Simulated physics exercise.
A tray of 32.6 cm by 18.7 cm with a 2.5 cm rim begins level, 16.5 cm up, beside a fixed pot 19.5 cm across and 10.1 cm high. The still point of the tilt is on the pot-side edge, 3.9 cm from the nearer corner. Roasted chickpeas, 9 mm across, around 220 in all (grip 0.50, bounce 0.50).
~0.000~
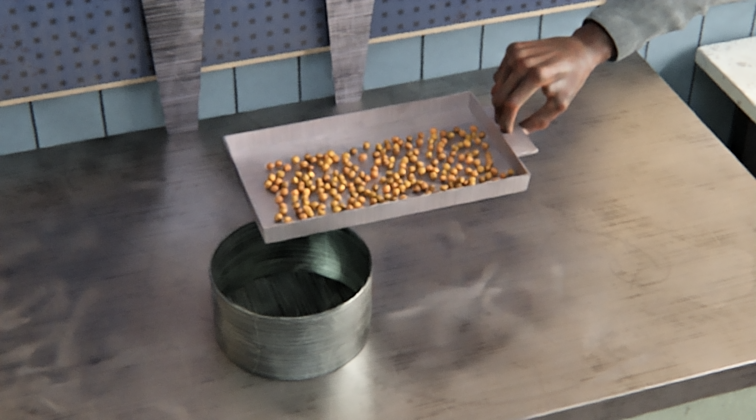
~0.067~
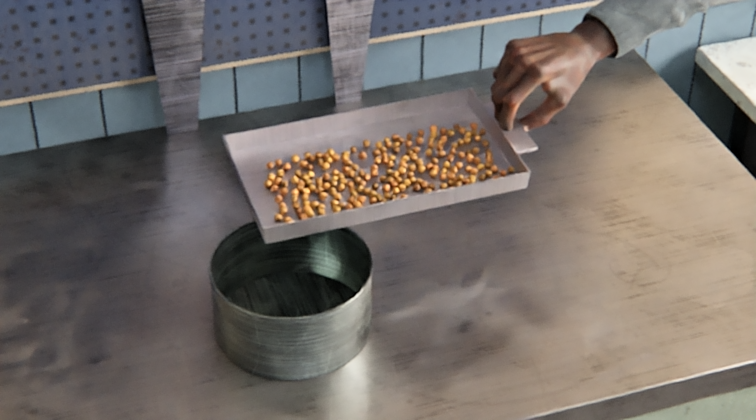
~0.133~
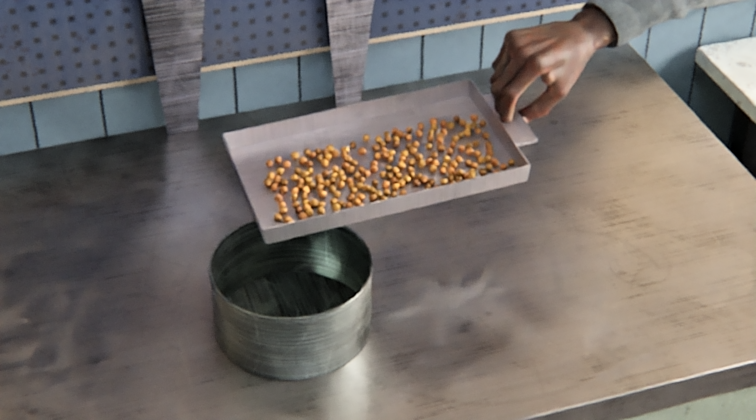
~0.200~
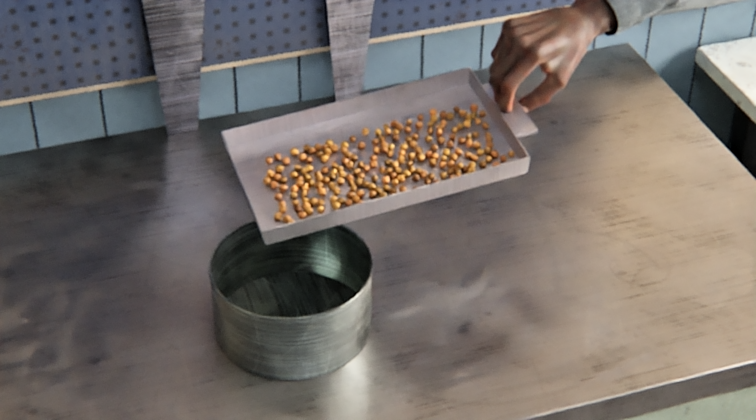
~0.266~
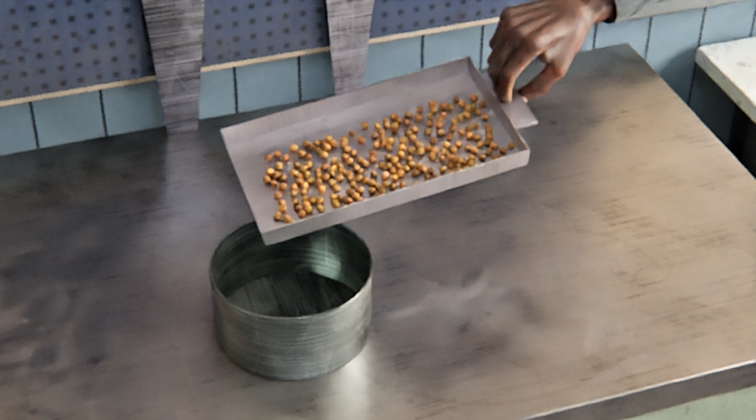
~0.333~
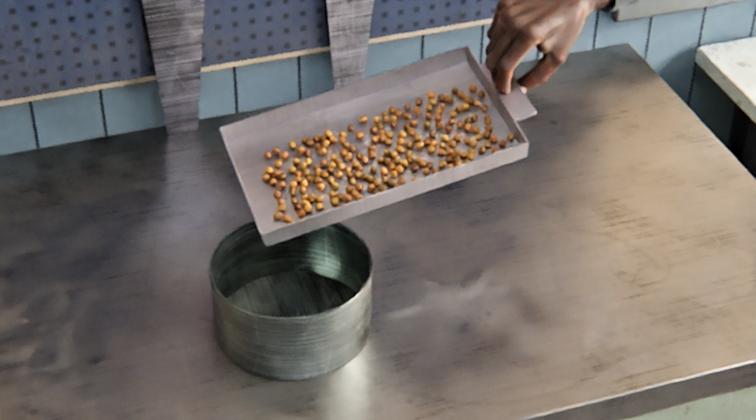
A hand gripped the right end of a shallow tray of roasted chickpeas and steadily raised that end, tilting the tray slightly toward the round metal pot at left while the chickpeas shifted only a little.
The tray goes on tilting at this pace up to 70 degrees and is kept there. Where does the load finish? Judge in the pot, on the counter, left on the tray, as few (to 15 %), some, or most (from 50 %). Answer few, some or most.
Pot few, counter few, tray most.
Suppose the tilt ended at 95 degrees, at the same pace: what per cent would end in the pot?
Then about 80 per cent.
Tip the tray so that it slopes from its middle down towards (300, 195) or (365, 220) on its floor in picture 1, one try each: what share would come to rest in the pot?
About 0 and 0 per cent.
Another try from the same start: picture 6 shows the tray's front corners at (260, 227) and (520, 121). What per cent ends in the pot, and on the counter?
Pot 0, counter 0.
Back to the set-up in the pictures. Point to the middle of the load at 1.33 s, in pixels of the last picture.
Near (311, 176).
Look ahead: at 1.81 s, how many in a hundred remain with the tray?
Some 100 per cent of the load.
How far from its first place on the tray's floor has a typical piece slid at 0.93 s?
About 6 cm.
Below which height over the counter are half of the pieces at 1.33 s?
Roughly 24 cm.
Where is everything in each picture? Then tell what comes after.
The first frame shows tray tilt 0 degrees, front corners at (265, 226) and (527, 173); middle of the pieces at (389, 174); pot at (291, 263).
The second frame shows tray tilt 1 degrees, front corners at (265, 227) and (527, 171); middle of the pieces at (389, 173).
The third frame shows tray tilt 3 degrees, front corners at (264, 228) and (527, 164), lowest corner left front; middle of the pieces at (389, 168).
The fourth frame shows tray tilt 6 degrees, front corners at (264, 229) and (527, 157), lowest corner left front; middle of the pieces at (388, 163).
The fifth frame shows tray tilt 9 degrees, front corners at (263, 231) and (527, 149), lowest corner left front; middle of the pieces at (388, 157).
The sixth frame shows tray tilt 12 degrees, front corners at (263, 232) and (526, 142), lowest corner left front; middle of the pieces at (387, 152); pot at (291, 263). The tray's pace is about 45 degrees a second.
Then, at 0.93 s, tilt 40 degrees; the tray holds 100 %, the pot 0 %.
After 1.33 s, tilt 58 degrees; the tray holds 100 %, the pot 0 %.
After 1.81 s, tilt 70 degrees; the tray holds 100 %, the pot 0 %.
By 2.1 s all is still; pot 0 %, counter 0 %, tray 100 %.
